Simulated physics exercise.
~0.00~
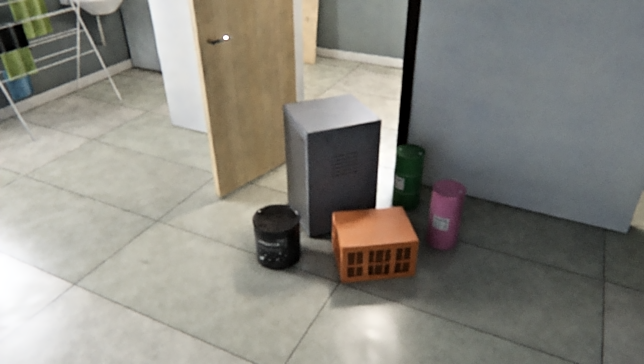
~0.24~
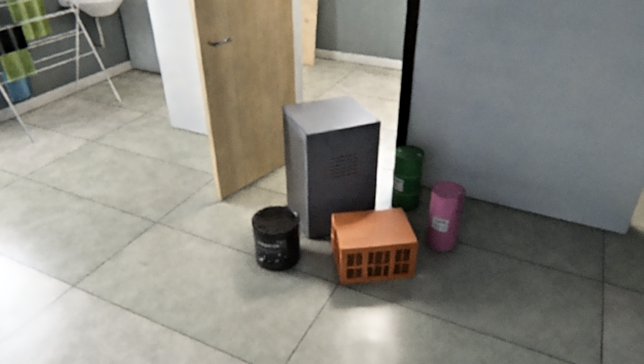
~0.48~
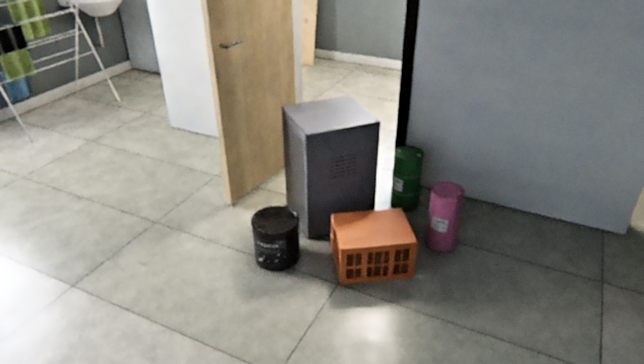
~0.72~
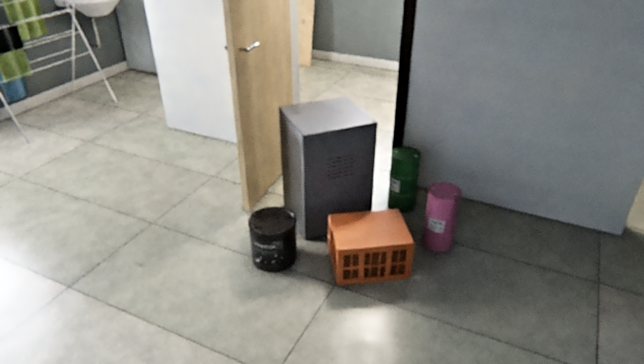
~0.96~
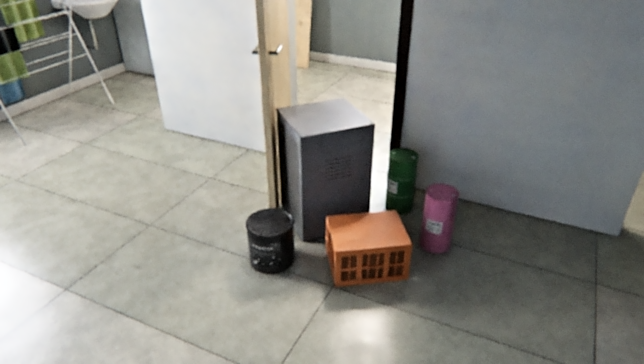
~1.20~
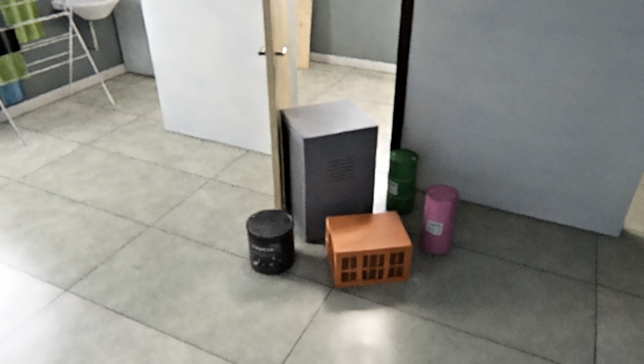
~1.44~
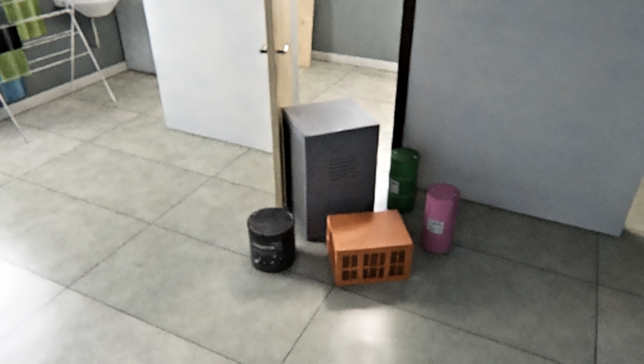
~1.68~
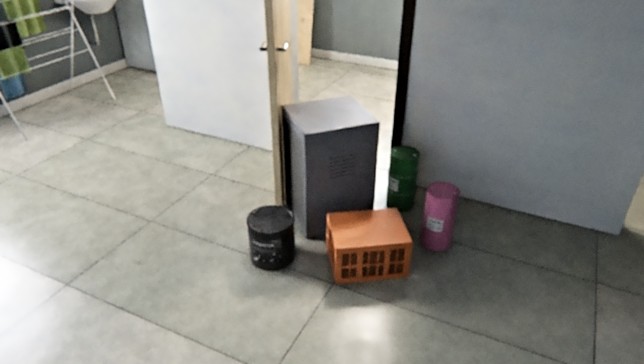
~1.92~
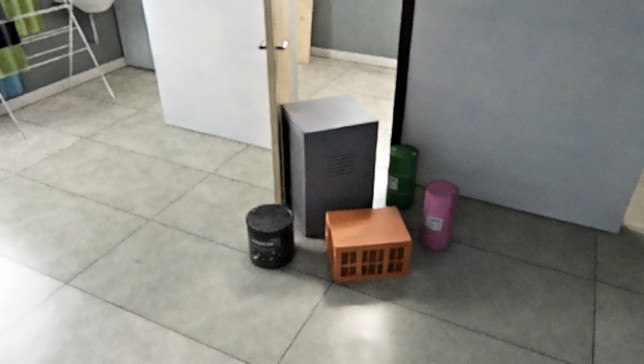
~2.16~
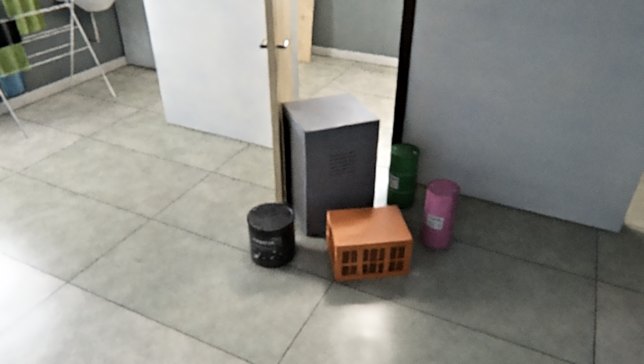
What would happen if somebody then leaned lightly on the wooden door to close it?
The door would stop short of closing, with the tall grey box standing right beside it in its way.
